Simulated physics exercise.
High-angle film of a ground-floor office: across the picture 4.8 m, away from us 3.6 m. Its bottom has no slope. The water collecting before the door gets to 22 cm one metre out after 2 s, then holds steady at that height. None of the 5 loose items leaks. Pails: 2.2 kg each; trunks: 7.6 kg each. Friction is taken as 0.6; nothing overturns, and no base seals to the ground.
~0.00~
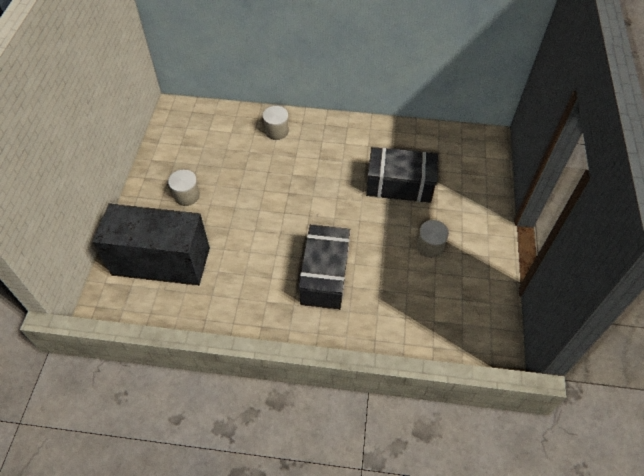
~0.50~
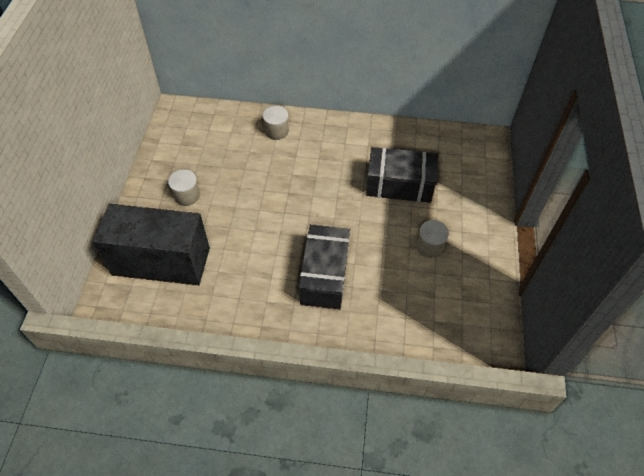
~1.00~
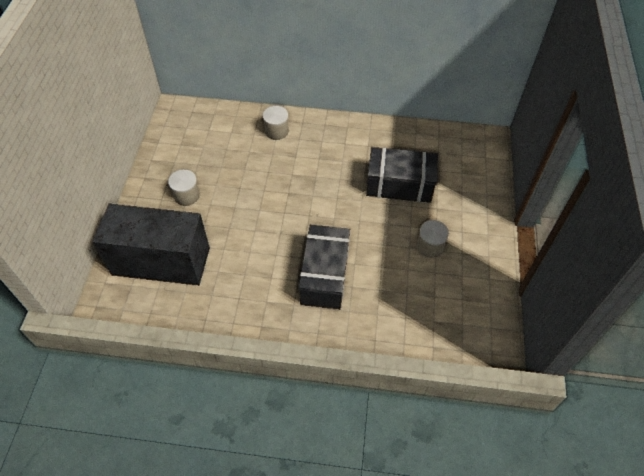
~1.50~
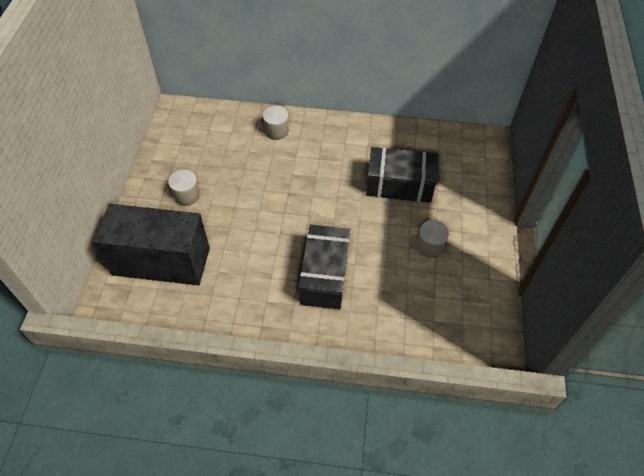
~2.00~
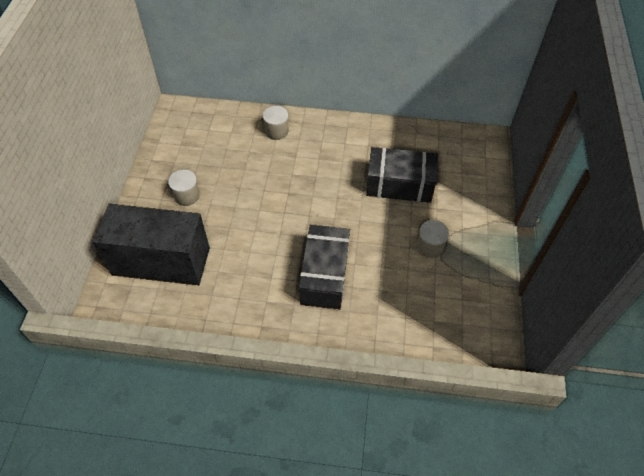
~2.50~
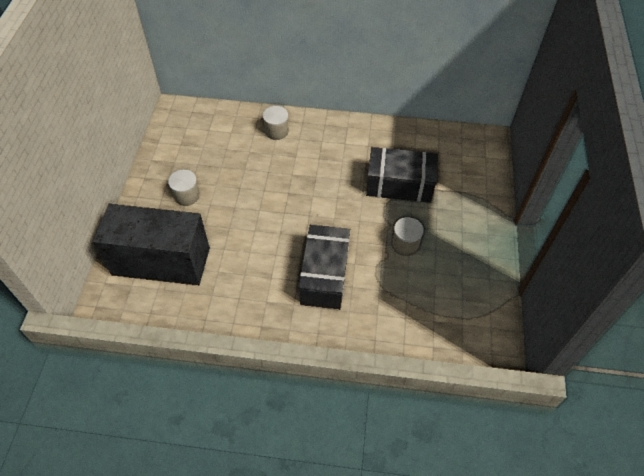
In this clip, greenish water covers the ground outside a walled room holding dark blocks and pale cylinders, then spreads through the doorway on the right across the tiled floor, and the nearest cylinder shifts slightly left.
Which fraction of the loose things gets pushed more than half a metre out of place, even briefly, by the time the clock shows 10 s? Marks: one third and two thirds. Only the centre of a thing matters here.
Upper band.
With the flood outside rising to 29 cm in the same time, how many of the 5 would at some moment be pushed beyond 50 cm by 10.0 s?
Count: 5.
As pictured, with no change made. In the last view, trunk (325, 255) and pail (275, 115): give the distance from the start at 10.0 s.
The first is 200 cm from its start, the second 100 cm.
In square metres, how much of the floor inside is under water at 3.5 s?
At that time the wet patch spans about 8.0 m2.
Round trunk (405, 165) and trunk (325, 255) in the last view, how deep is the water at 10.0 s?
Around 10 cm and 10 cm.
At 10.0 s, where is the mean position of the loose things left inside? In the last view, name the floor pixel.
That lands at roughly (195, 168).
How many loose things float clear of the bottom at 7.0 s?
Count at that moment: 5.
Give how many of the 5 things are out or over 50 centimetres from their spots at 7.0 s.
5 in all.
After 3.5 s 1 of 5 are over 50 cm from their spots; 1 afloat.
After 4.5 s 3 of 5 are over 50 cm from their spots; 1 afloat.
After 7.0 s 5 of 5 are over 50 cm from their spots; 5 afloat.
After 10.0 s 5 of 5 are over 50 cm from their spots, and 5 have been at some point; 5 afloat.
